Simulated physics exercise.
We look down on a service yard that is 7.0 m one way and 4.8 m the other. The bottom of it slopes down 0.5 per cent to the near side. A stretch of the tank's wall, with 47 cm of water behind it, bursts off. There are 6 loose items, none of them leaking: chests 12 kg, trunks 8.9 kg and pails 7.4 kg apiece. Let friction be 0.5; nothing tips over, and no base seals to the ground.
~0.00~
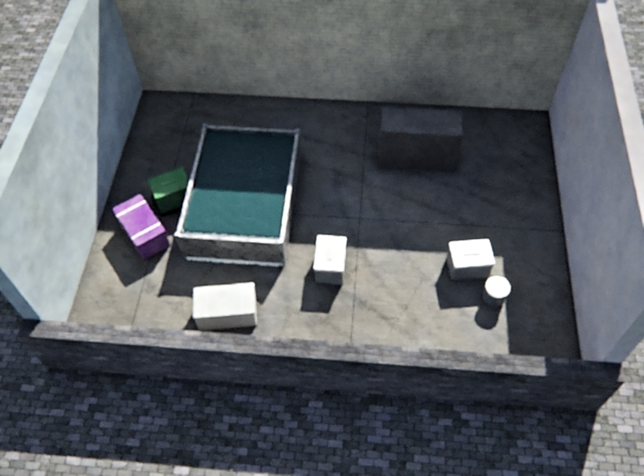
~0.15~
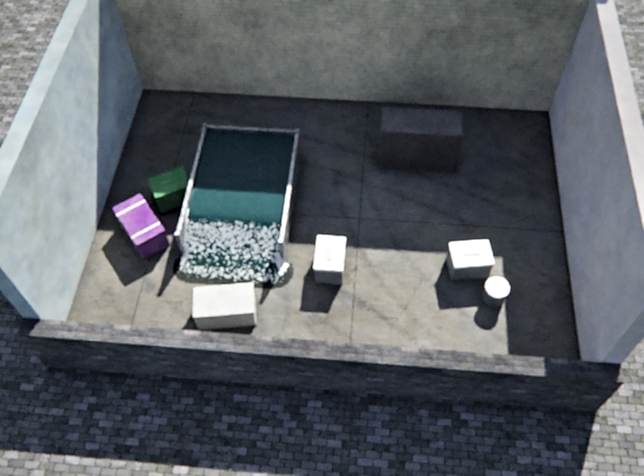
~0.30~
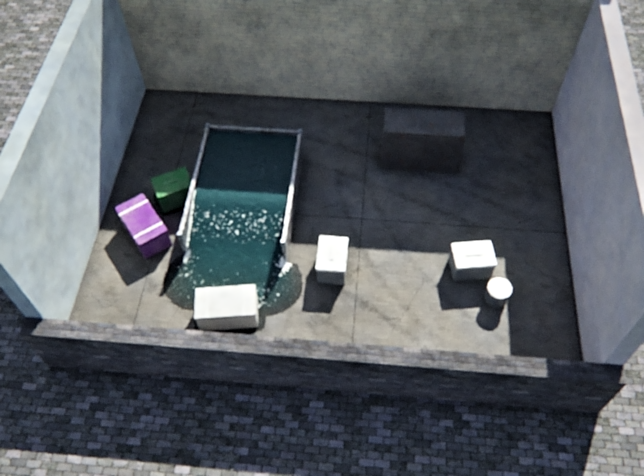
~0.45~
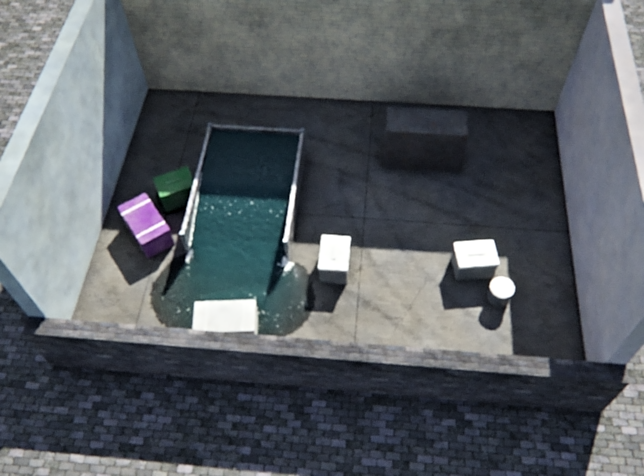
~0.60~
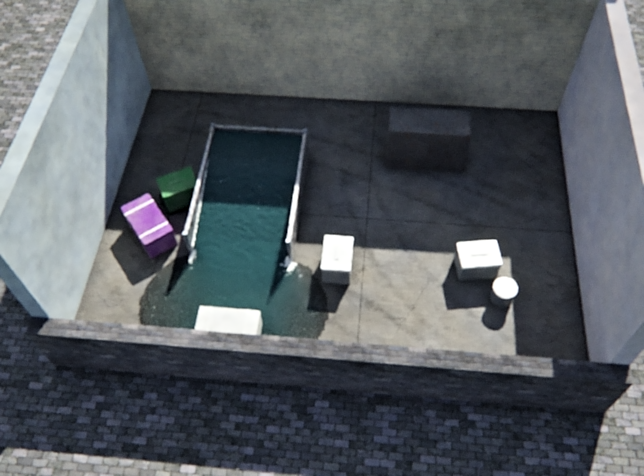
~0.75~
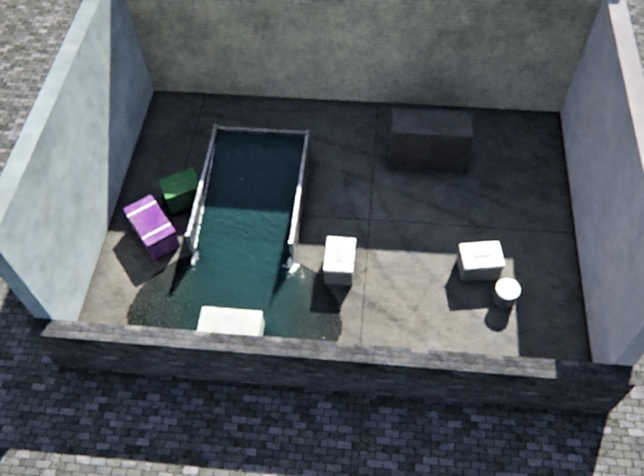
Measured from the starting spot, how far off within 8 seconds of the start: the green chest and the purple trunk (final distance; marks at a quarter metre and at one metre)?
Prediction: The green chest is displaced a great deal, the purple trunk is displaced a great deal.
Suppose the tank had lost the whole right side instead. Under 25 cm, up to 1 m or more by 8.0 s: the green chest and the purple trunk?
Here's how it goes: The green chest scarcely moves, and the purple trunk scarcely moves.
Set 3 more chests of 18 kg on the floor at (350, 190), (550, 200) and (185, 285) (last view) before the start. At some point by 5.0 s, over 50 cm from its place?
Lab note - in order: Below threshold / below threshold / above threshold.
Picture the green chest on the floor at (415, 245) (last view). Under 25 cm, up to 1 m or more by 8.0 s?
Short answer: It hardly moves.
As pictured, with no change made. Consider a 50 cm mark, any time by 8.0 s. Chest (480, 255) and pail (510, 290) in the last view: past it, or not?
Beyond the limit, then beyond the limit.
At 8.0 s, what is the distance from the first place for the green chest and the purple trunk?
Distances: Close to 200 and 150 cm.
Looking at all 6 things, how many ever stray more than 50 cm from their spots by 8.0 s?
My count gives 5.
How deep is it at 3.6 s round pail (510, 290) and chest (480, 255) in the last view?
Close to 5 and 3 centimetres.
After 1.6 s the green chest is near (180, 183), 0.0 m from its start, aground; the purple trunk is near (149, 220), 0.0 m from its start, aground; 1 afloat.
After 3.6 s the green chest is near (181, 181), 0.0 m from its start, aground; the purple trunk is near (164, 214), 0.2 m from its start, afloat; 2 afloat.
After 5.6 s the green chest is near (198, 114), 1.4 m from its start, aground; the purple trunk is near (179, 190), 0.6 m from its start, afloat; 2 afloat.
After 8.0 s the green chest is near (266, 108), 2.0 m from its start, aground; the purple trunk is near (182, 139), 1.6 m from its start, afloat; 2 afloat.
